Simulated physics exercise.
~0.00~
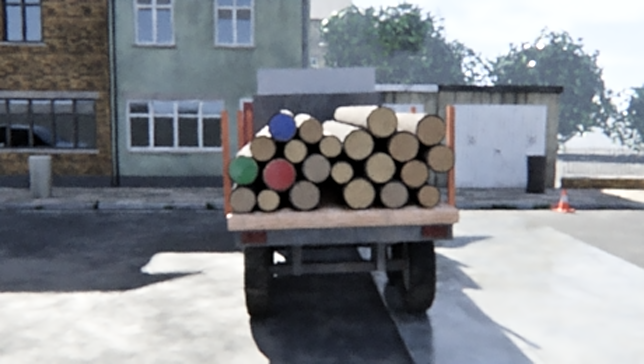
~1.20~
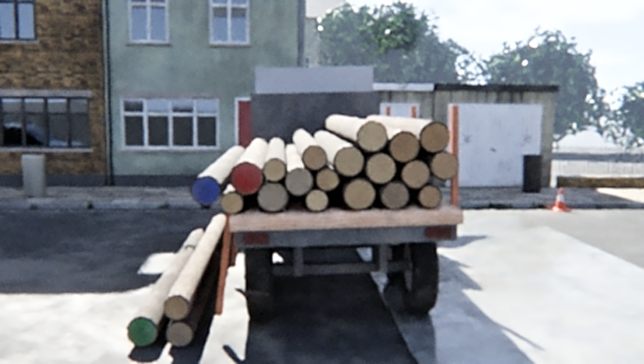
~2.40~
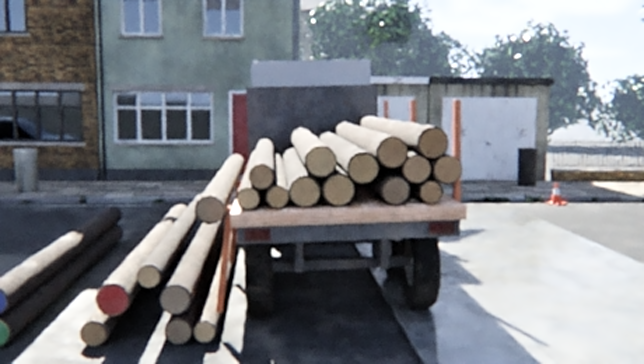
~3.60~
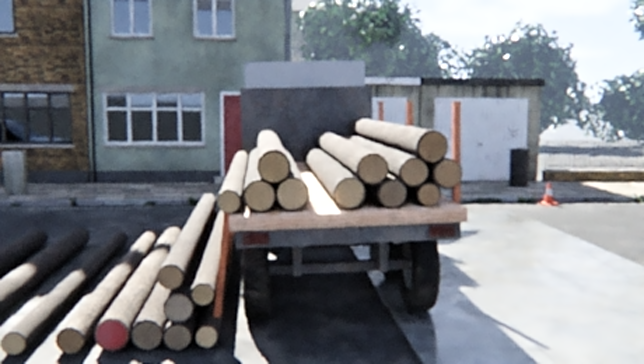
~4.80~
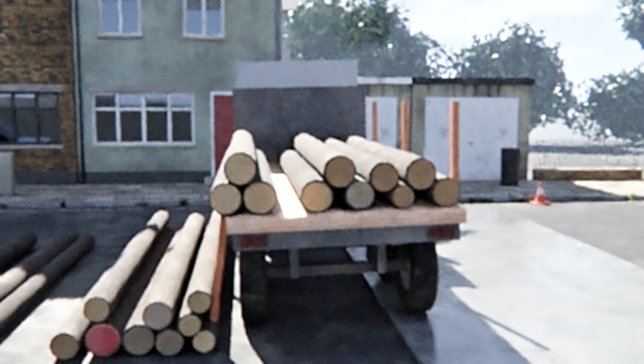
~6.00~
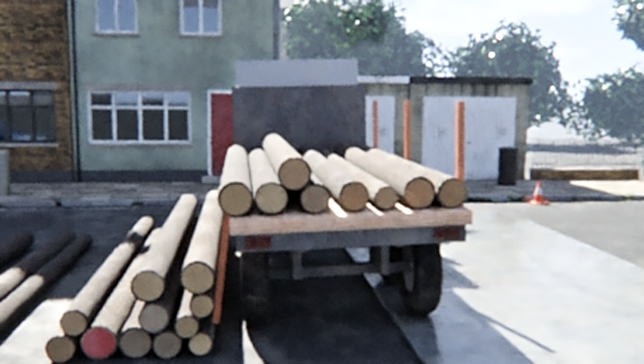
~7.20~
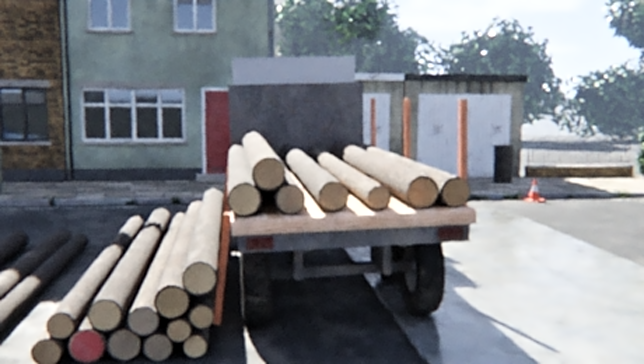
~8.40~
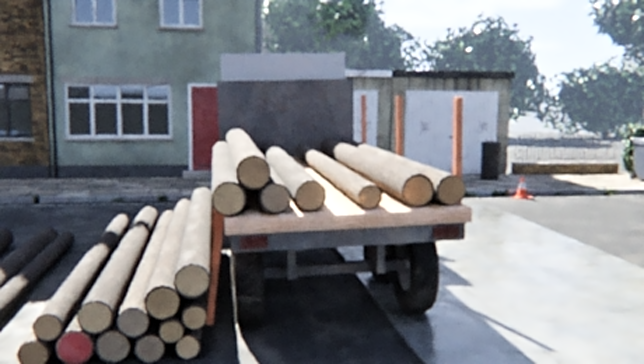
The footage shows a flatbed lorry from behind, stacked with timber poles, as the left side posts drop and poles roll off to the left, the green-ended one first, then the blue and red ones, leaving a heap beside the lorry and a few poles still on the deck.
